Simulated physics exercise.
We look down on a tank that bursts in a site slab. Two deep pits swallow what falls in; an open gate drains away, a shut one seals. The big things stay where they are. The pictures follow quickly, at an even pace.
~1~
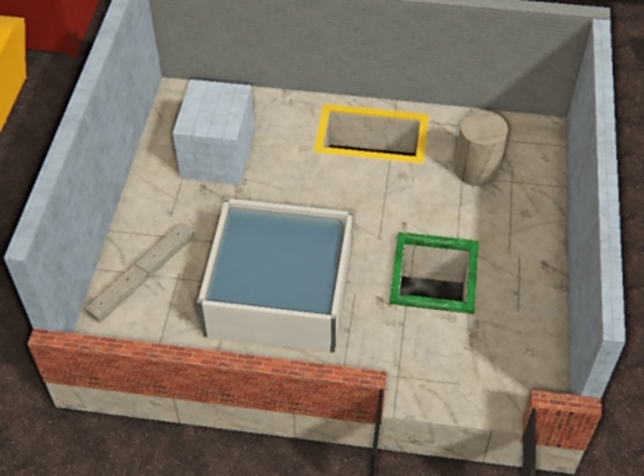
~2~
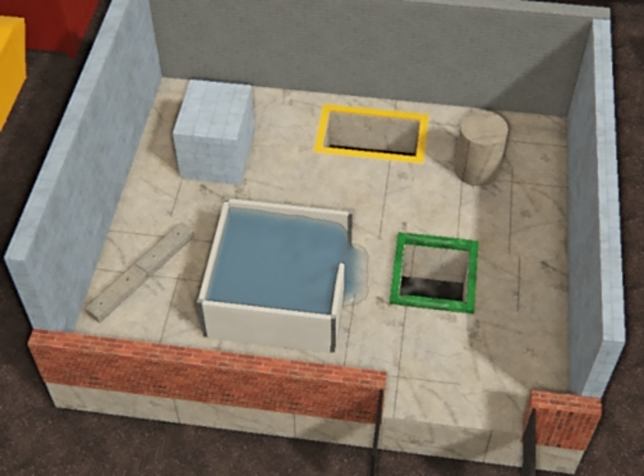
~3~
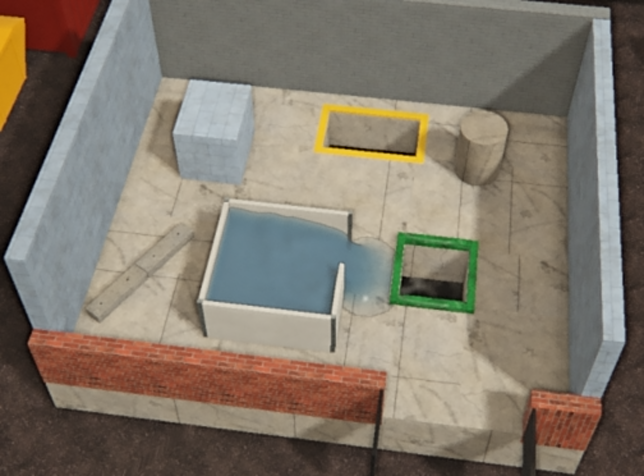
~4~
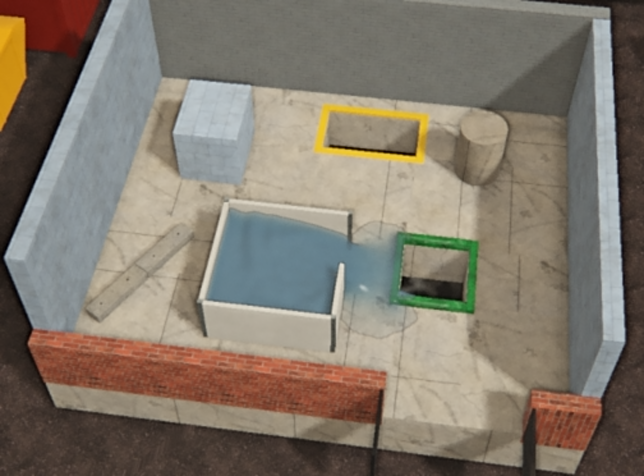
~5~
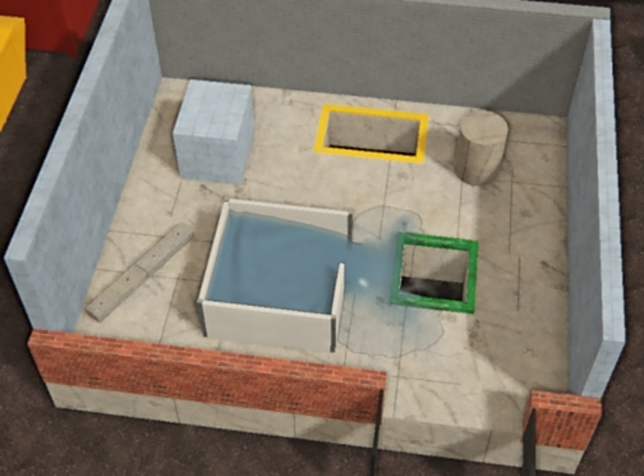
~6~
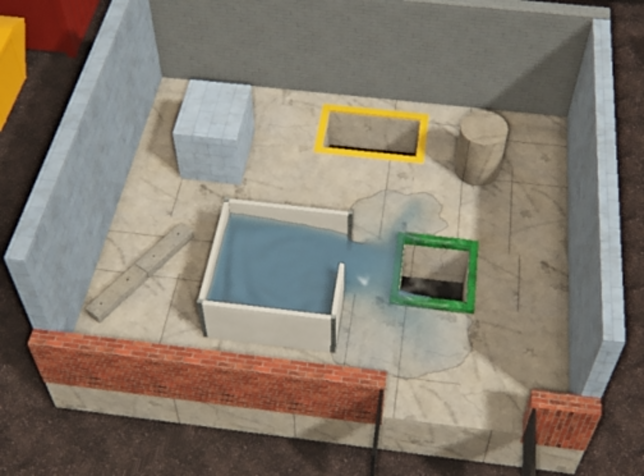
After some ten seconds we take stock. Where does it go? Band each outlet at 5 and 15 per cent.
One by one: The gate takes between 5 and 15 %; the yellow pit takes between 5 and 15 %; the green pit takes over 15 %.
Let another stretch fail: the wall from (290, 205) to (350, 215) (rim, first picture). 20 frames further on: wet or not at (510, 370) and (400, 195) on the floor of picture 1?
As listed: Clear, covered.
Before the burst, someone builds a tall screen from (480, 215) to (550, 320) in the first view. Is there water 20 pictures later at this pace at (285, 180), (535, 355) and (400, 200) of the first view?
As listed: Not flooded, covered, awash.
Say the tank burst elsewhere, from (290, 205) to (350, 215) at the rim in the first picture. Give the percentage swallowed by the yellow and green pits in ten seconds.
Parts in a hundred: Yellow 55, green 0.
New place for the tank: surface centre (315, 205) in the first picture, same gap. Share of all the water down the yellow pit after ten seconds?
Per cent: Yellow 30.
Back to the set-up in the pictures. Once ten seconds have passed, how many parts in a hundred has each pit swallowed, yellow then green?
Near 12 and 40 in a hundred.
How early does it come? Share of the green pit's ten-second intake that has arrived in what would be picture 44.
Close to 100 %.
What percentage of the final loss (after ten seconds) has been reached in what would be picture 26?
About 65 per cent.
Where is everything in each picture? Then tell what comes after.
In the first frame, the water tank at (278, 260) is whole and still.
In the second frame, the front is at (352, 301), out from the gap at (343, 264).
In the third frame, the front is at (386, 305), out from the gap at (343, 264).
In the fourth frame, the front is at (406, 322), out from the gap at (343, 265).
In the fifth frame, the front is at (436, 333), out from the gap at (343, 265).
In the sixth frame, the front is at (456, 357), out from the gap at (343, 264).
A moment on, water covers 25 % of the floor; the gate 0 %, the yellow pit 0 %, the green pit 16 %.
Next, water covers 25 % of the floor; the gate 2 %, the yellow pit 1 %, the green pit 25 %.
Then, water covers 40 % of the floor; the gate 5 %, the yellow pit 2 %, the green pit 33 %.
Later, water covers 45 % of the floor; the gate 8 %, the yellow pit 6 %, the green pit 38 %.
In the end, water covers 60 % of the floor; the gate 12 %, the yellow pit 11 %, the green pit 39 %.
